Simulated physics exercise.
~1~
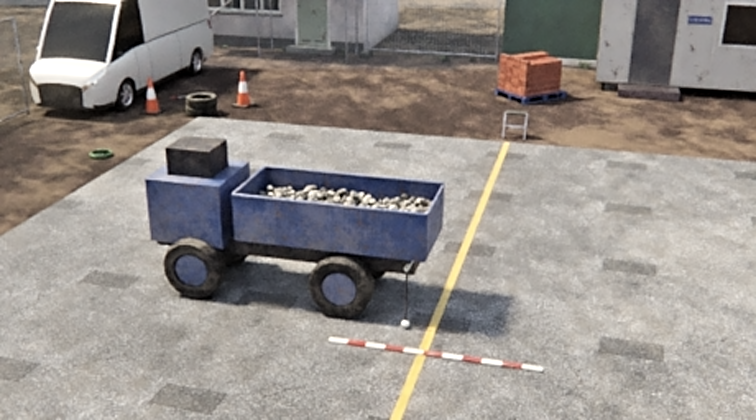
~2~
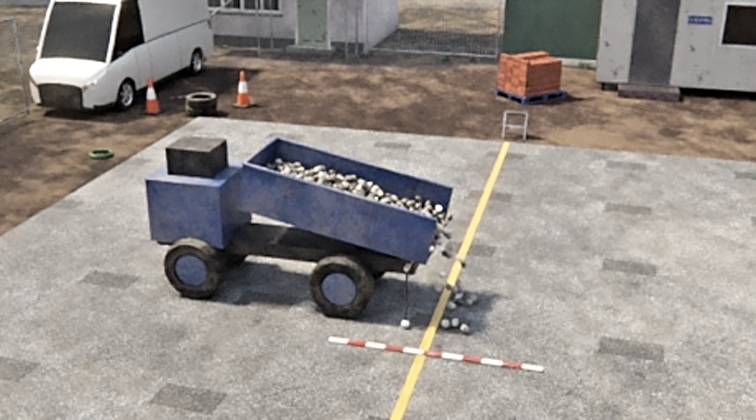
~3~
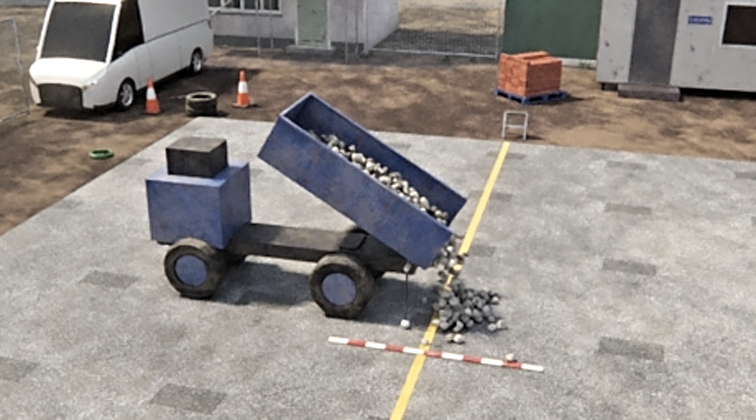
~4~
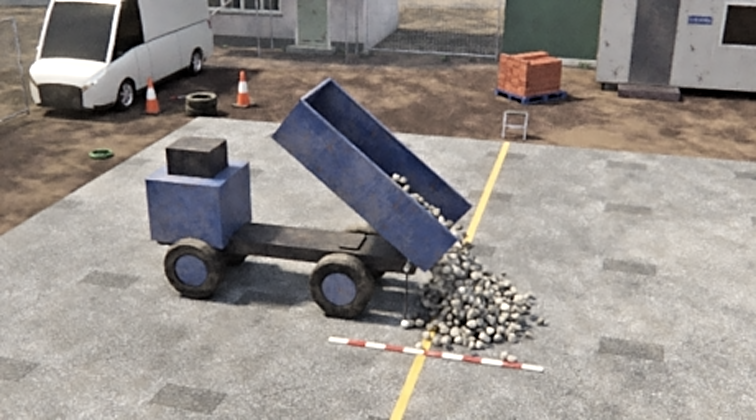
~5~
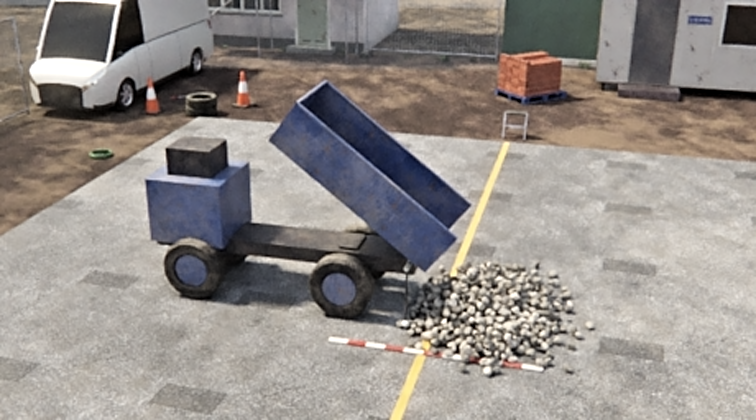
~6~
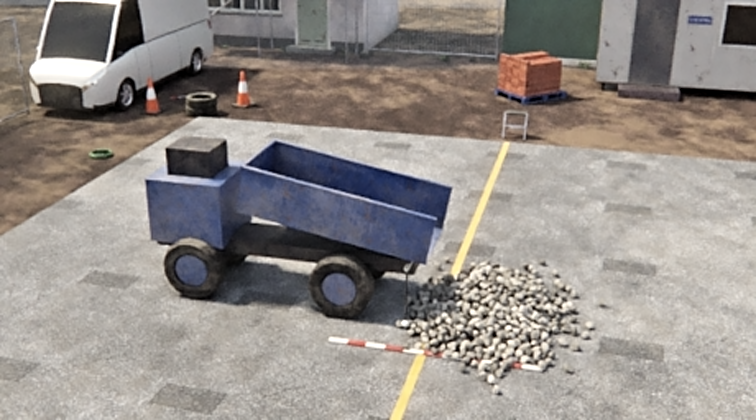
In a paved yard beside a white van, orange cones and a pallet of bricks, a blue tipper truck stands with its open body full of pale stones. The body begins to tilt, its front end rising, and the first stones drop from the rear near a yellow line. As it tips more steeply, the load slides out and builds a growing heap behind the truck. The body empties and stays raised while the stones spread across a striped staff. It then lowers most of the way, still slightly tilted, leaving most of the pile beyond the line.
